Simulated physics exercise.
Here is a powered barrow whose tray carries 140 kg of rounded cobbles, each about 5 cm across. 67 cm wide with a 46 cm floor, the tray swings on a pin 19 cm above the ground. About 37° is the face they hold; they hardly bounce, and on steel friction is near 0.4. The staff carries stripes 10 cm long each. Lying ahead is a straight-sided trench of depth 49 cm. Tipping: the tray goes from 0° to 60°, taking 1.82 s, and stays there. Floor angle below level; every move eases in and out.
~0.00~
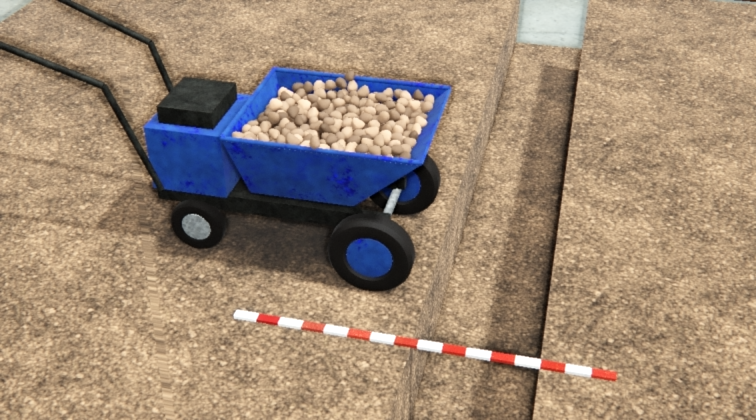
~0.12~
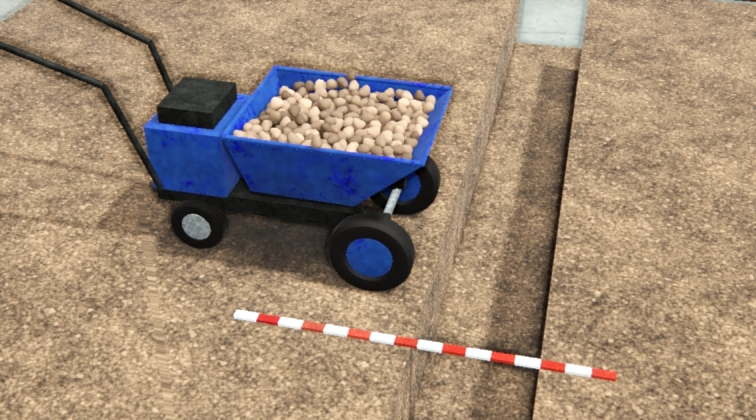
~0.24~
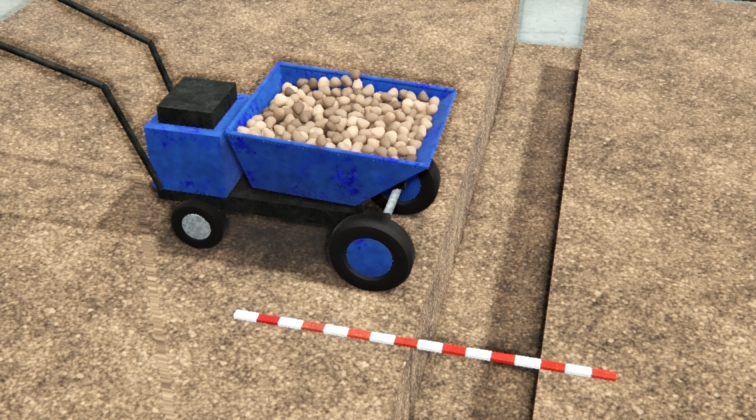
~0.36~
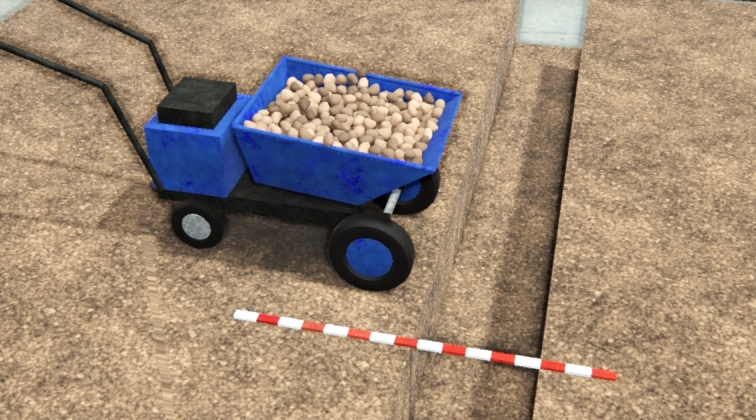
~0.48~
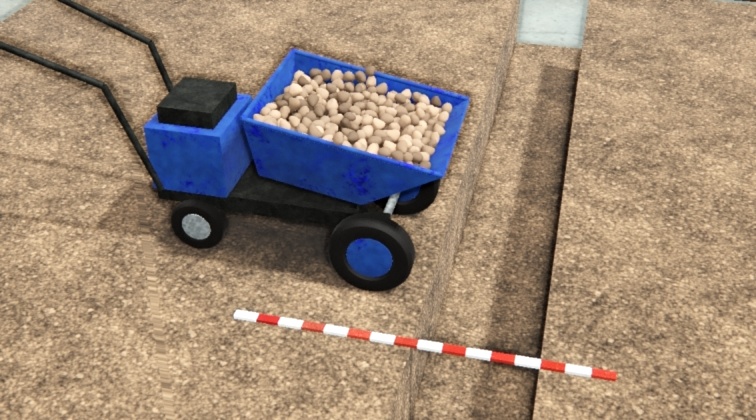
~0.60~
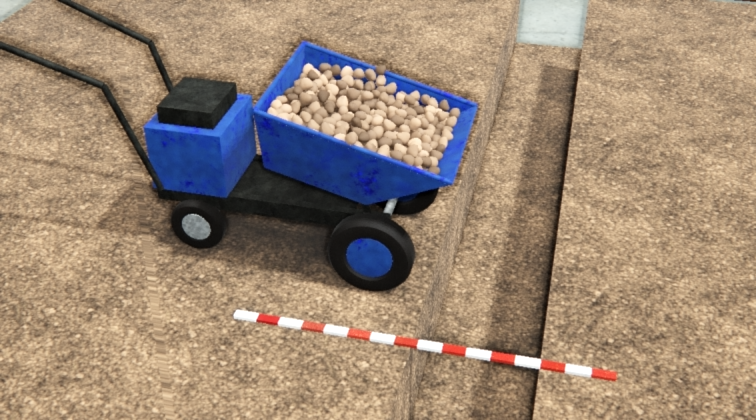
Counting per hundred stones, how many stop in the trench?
Some 77.
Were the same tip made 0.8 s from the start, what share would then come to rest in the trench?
That works out at about 65 in a hundred.
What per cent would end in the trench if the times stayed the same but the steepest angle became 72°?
In that case around 70 percent.
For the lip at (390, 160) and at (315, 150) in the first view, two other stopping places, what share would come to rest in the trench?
I'd expect some 100 per cent, then some 90.
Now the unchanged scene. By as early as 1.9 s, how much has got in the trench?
At that moment: Approx. 25 %.
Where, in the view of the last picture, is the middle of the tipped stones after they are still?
Centre estimate: Around (521, 333).
After 1.4 s the floor is at 50°; 100 % in the tray; the foremost stones are at (502, 210).
After 1.9 s the floor is at 60°; 67 % in the tray, 26 % in the trench, 6 % past the trench; the foremost stones are at (584, 275).
After 2.3 s the floor is at 60°; 39 % in the tray, 40 % in the trench, 21 % past the trench; the foremost stones are at (670, 295).
After 4.2 s the floor is at 60°; 0 % in the tray, 77 % in the trench, 23 % past the trench; the foremost stones are at (721, 280).
